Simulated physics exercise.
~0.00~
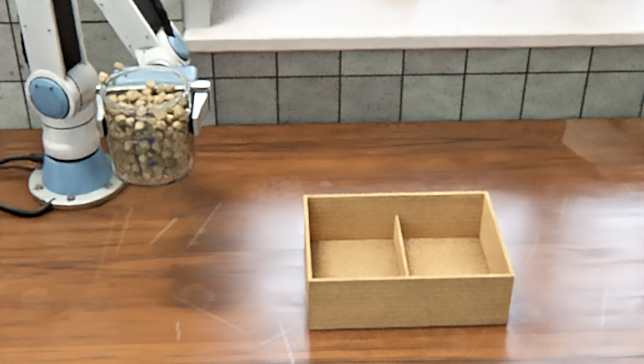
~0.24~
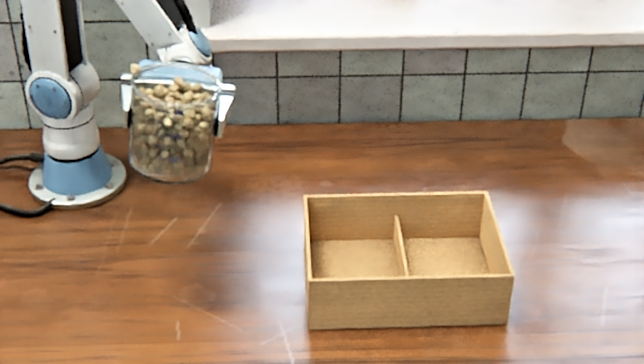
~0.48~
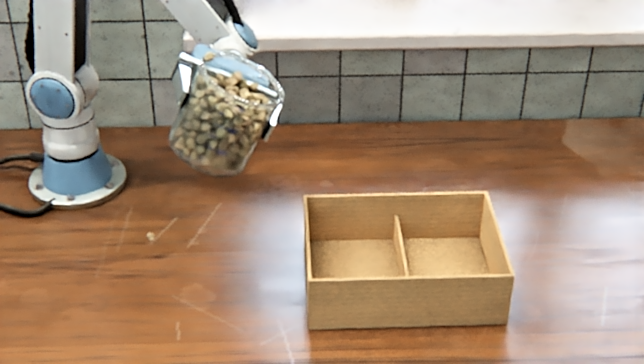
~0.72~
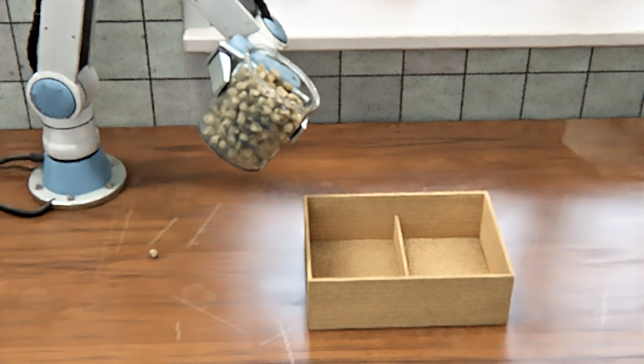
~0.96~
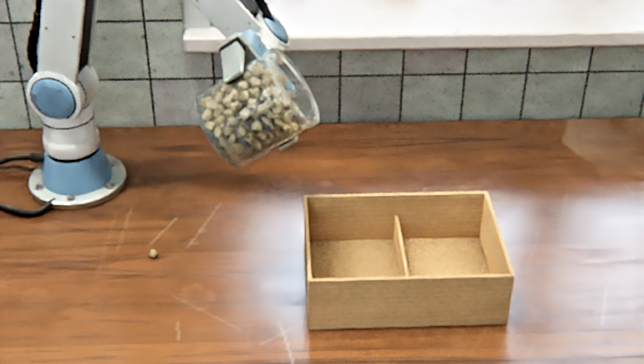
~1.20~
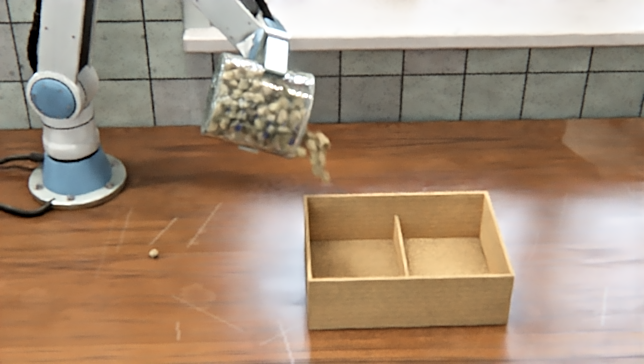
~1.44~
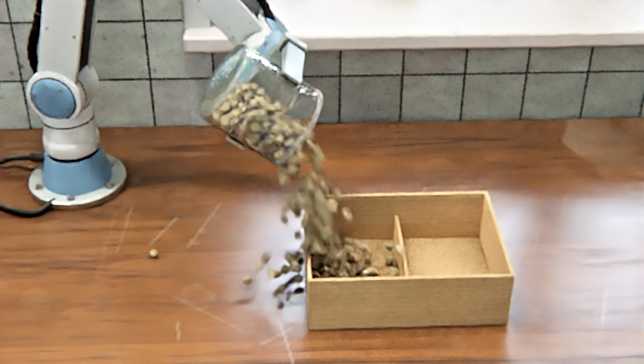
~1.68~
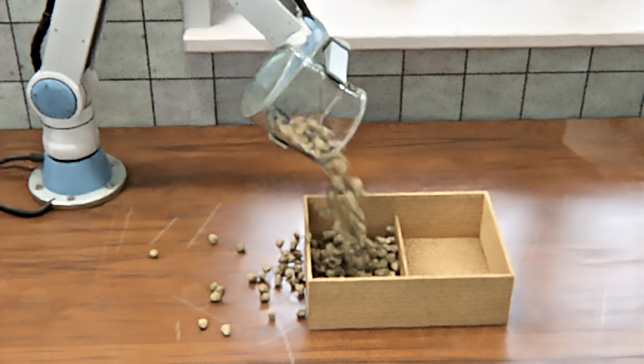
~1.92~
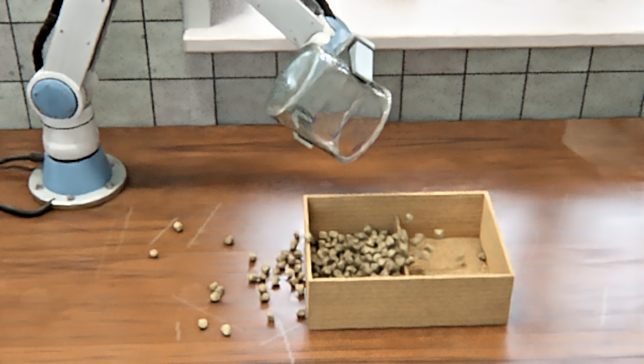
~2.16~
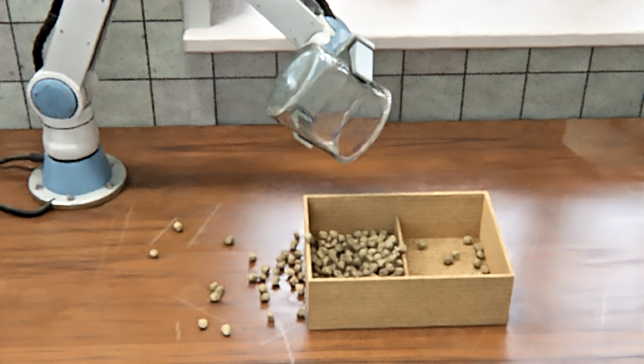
A robot arm tips a clear cup, pouring pebbles mostly into a box's left compartment.
